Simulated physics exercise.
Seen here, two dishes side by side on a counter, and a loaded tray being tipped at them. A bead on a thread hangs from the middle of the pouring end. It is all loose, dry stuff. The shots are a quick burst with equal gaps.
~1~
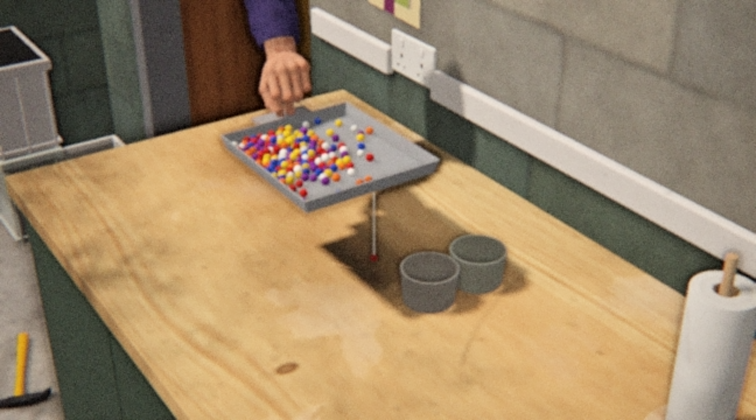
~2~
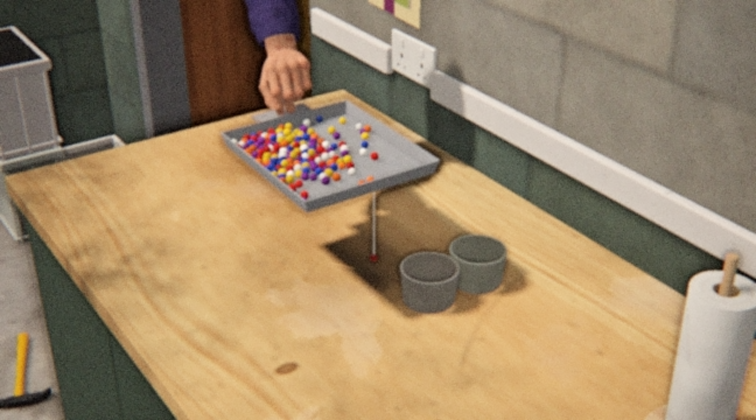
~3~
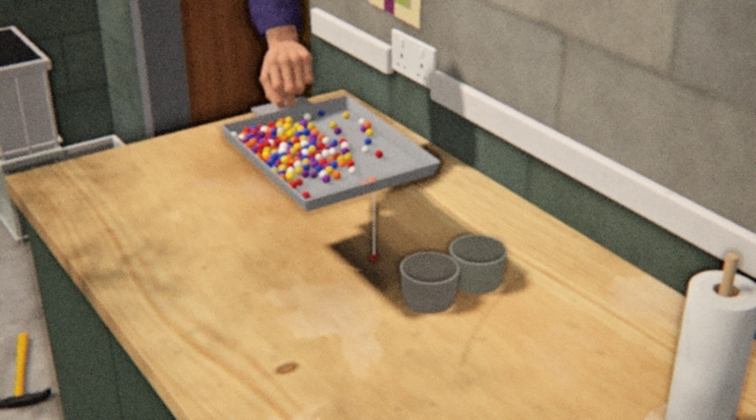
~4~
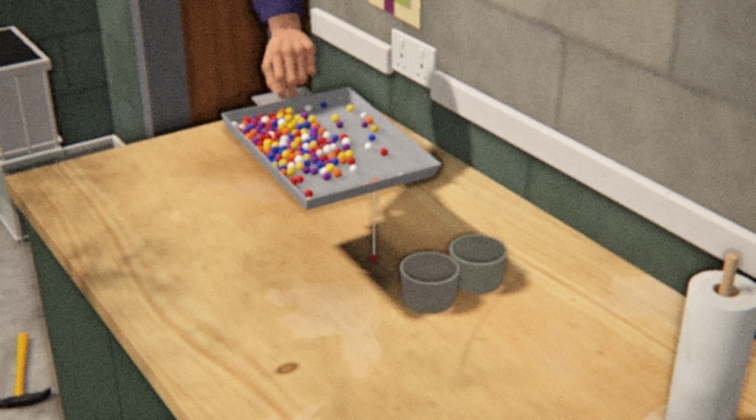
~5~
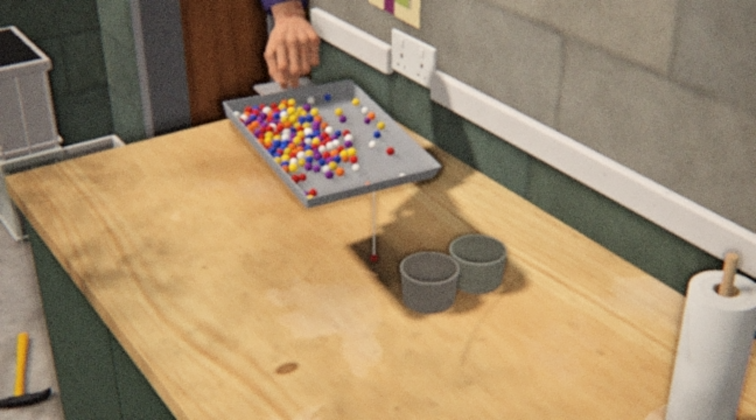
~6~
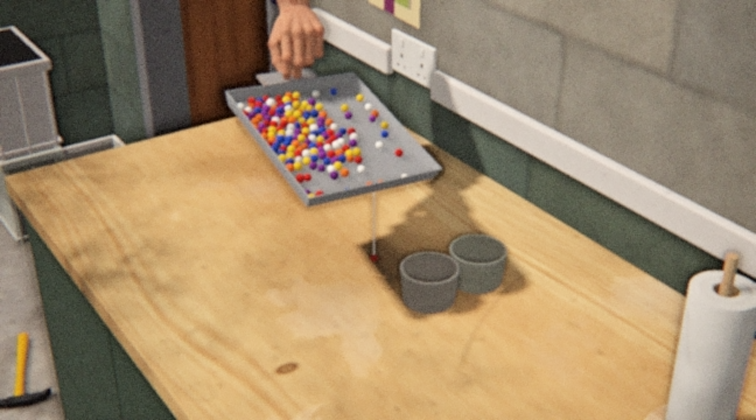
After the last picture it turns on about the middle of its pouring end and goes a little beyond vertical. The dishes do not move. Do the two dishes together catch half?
Together they catch over half.
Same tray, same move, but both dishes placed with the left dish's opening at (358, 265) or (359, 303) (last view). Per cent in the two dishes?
The first gives 10 %, the second 30 %.
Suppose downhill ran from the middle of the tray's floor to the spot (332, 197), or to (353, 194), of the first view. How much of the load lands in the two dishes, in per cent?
Near 0 % and 0 %.
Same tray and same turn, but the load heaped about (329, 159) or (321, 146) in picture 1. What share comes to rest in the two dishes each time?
Near 70 % and 70 %.
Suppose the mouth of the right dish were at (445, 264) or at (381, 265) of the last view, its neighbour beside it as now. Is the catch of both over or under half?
One: More than half. Two: Below a half.
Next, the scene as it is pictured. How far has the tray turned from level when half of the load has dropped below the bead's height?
Around 85° of tilt.
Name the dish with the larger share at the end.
Fuller: The left-hand dish.
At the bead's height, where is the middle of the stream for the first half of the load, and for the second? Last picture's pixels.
At about (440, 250), then at (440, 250).
Just after the last frame, tray tipped steeply; the larger part on the tray; about a tenth in the left dish; just a few in the right dish; about a tenth in the air.
A moment on, tray tipped right over; about a tenth on the tray; roughly half in the left dish; about a tenth in the right dish; roughly a quarter outside both; about a tenth in the air.
Further on, tray tipped past a quarter turn; roughly half in the left dish; about a tenth in the right dish; roughly a third outside both.
When it is over, tray tipped past a quarter turn; roughly half in the left dish; about a tenth in the right dish; roughly a third outside both.
